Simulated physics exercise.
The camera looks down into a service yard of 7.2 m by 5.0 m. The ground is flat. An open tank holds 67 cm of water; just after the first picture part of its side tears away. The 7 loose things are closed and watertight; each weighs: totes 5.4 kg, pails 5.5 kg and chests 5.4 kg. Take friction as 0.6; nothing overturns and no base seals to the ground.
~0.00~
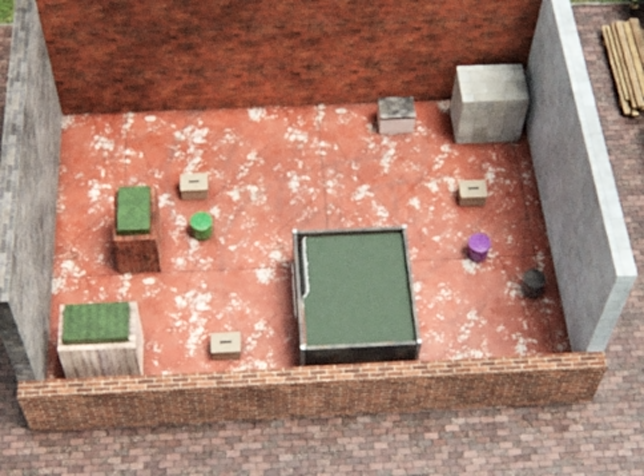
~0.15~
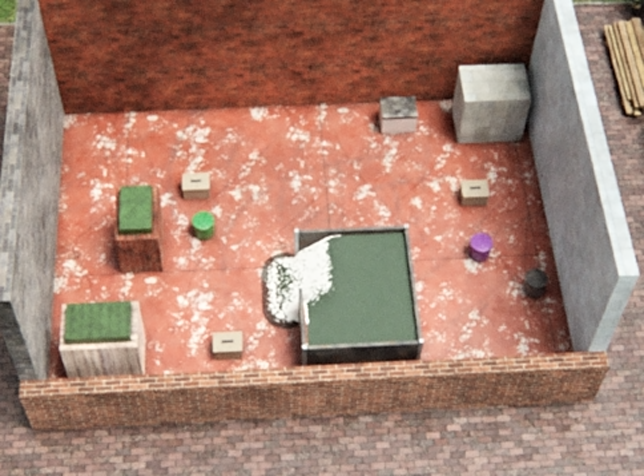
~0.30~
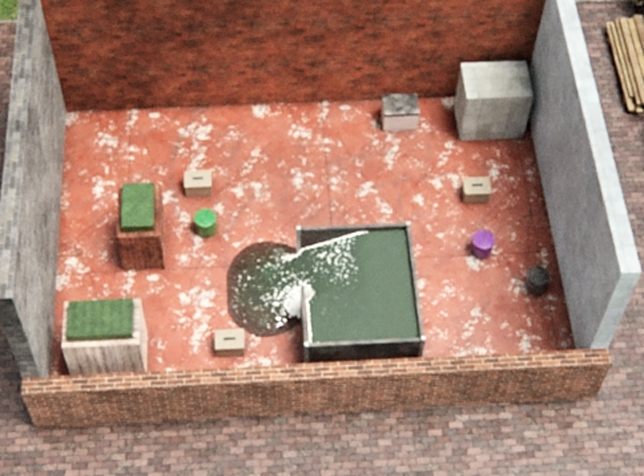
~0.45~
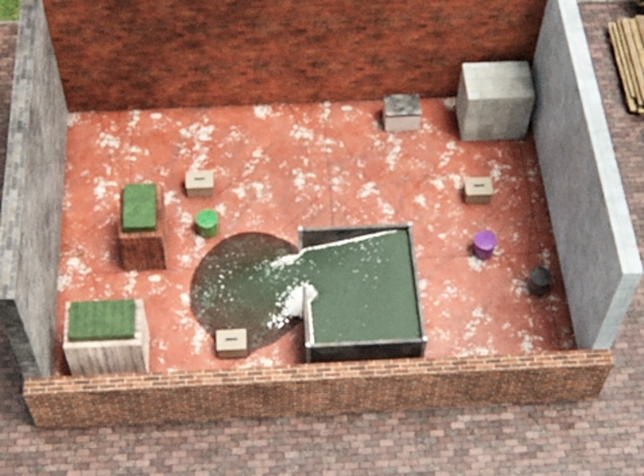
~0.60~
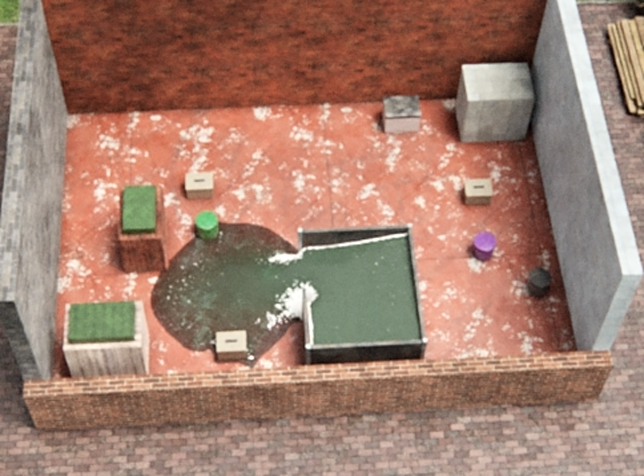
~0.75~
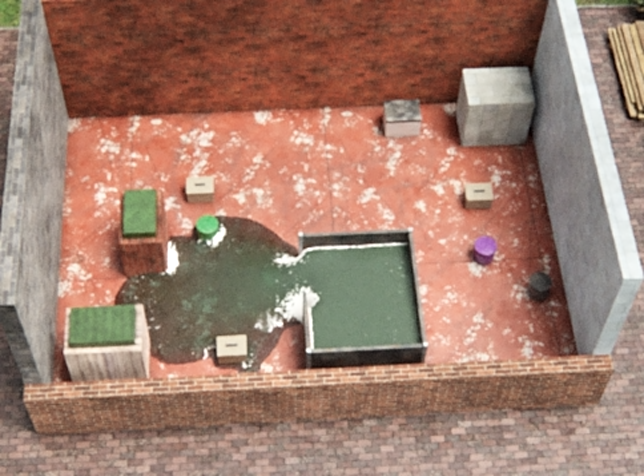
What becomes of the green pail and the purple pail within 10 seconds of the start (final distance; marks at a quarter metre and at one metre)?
Green pail ends far away; purple pail holds its place.
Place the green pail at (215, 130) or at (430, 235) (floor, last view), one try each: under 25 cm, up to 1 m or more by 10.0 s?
In turn: It gets carried off; it holds its place.
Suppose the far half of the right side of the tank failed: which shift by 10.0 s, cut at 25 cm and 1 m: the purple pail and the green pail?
Then the purple pail ends far away, the green pail holds its place.
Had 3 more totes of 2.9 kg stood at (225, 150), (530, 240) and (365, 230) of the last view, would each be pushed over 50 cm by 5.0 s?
In turn: More, less, less.
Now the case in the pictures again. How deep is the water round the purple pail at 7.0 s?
About 0 cm.
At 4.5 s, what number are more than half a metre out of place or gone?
3 of them.
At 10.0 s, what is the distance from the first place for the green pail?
About 200 cm.
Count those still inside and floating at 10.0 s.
4 of them.
After 2.0 s the green pail is near (95, 137), 2.4 m from its start, aground; the purple pail is near (486, 246), 0.0 m from its start, aground; 0 afloat.
After 4.5 s the green pail is near (114, 129), 2.3 m from its start, afloat; the purple pail is near (486, 246), 0.0 m from its start, aground; 3 afloat.
After 7.0 s the green pail is near (140, 119), 2.2 m from its start, afloat; the purple pail is near (486, 246), 0.0 m from its start, aground; 3 afloat.
After 10.0 s the green pail is near (202, 124), 1.9 m from its start, aground; the purple pail is near (486, 246), 0.0 m from its start, aground; 4 afloat.
